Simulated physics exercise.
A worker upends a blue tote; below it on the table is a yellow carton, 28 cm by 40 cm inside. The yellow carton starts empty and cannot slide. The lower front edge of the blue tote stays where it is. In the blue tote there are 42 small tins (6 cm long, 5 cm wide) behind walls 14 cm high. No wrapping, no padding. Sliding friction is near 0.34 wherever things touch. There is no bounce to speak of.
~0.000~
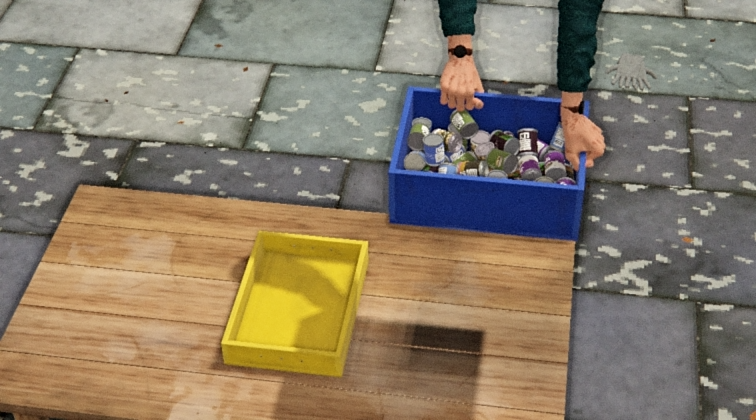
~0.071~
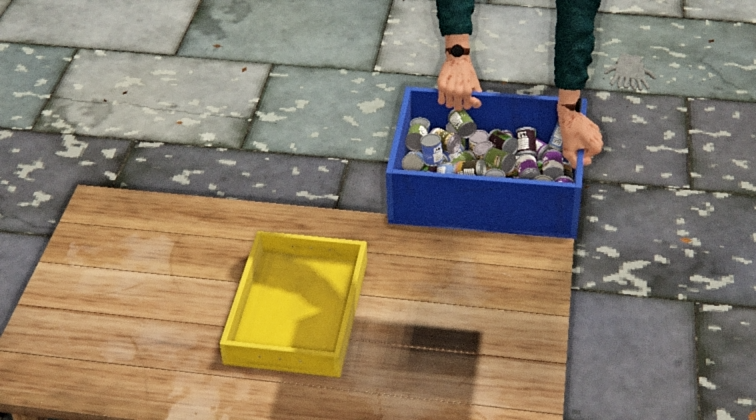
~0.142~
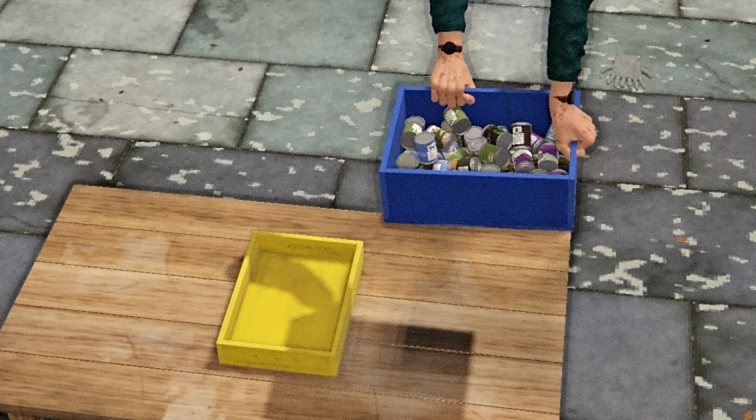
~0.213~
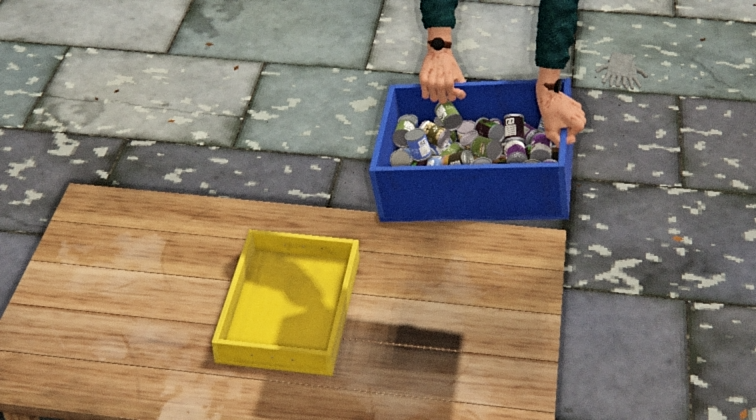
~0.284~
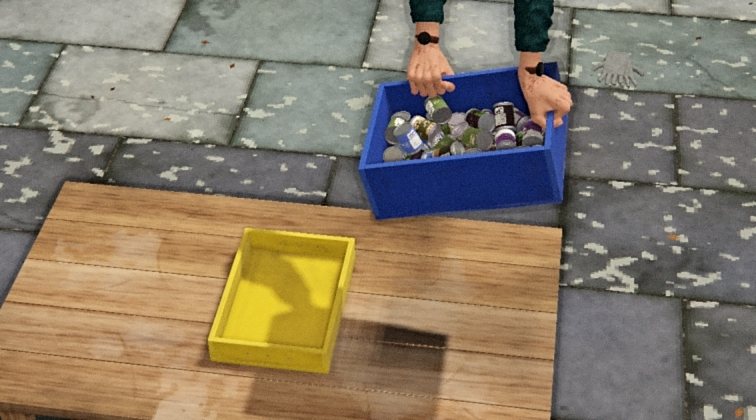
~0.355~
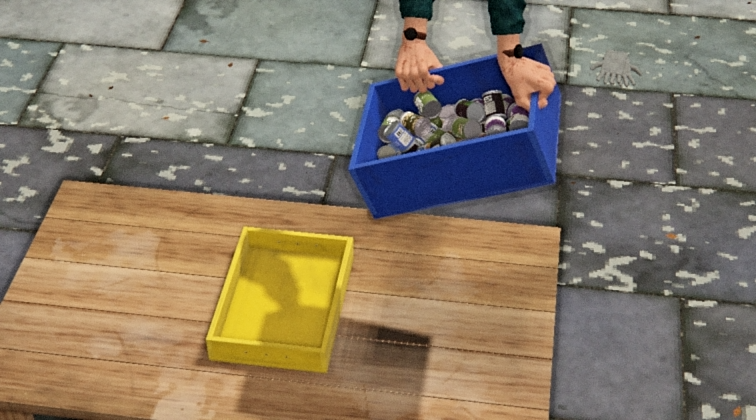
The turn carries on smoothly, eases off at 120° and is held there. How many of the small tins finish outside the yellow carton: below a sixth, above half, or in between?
In the end from a sixth to a half of them are outside the yellow carton.
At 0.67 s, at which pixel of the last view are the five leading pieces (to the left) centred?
At about (362, 141).
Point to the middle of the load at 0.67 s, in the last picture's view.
Around (394, 121).
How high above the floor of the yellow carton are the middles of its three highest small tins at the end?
About 8 cm.
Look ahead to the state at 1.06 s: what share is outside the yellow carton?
About 0 per cent.
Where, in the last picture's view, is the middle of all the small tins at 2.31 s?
Near (259, 286).
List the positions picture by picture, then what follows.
In the first frame (places track the rim corner closest to us here), blue tote (578, 187); yellow carton (336, 354); tipped 0°; all still inside.
The second frame shows blue tote (575, 185); tipped 1°.
The third frame shows blue tote (569, 177); tipped 4°.
The fourth frame shows blue tote (558, 164); tipped 8°.
The fifth frame shows blue tote (544, 148); tipped 14°.
The sixth frame shows blue tote (527, 129); yellow carton (321, 350); tipped 22°; all still inside.
After 0.67 s, tilt 62°; 42 still in the blue tote.
After 1.06 s, tilt 109°; 30 still in the blue tote and 12 in the air.
After 1.61 s, tilt 120°; 27 in the yellow carton, 13 outside the yellow carton and 2 in the air.
Final count (at 2.31 s), 31 in the yellow carton and 11 outside the yellow carton. Asked share, 11 of 42, 26 per cent.
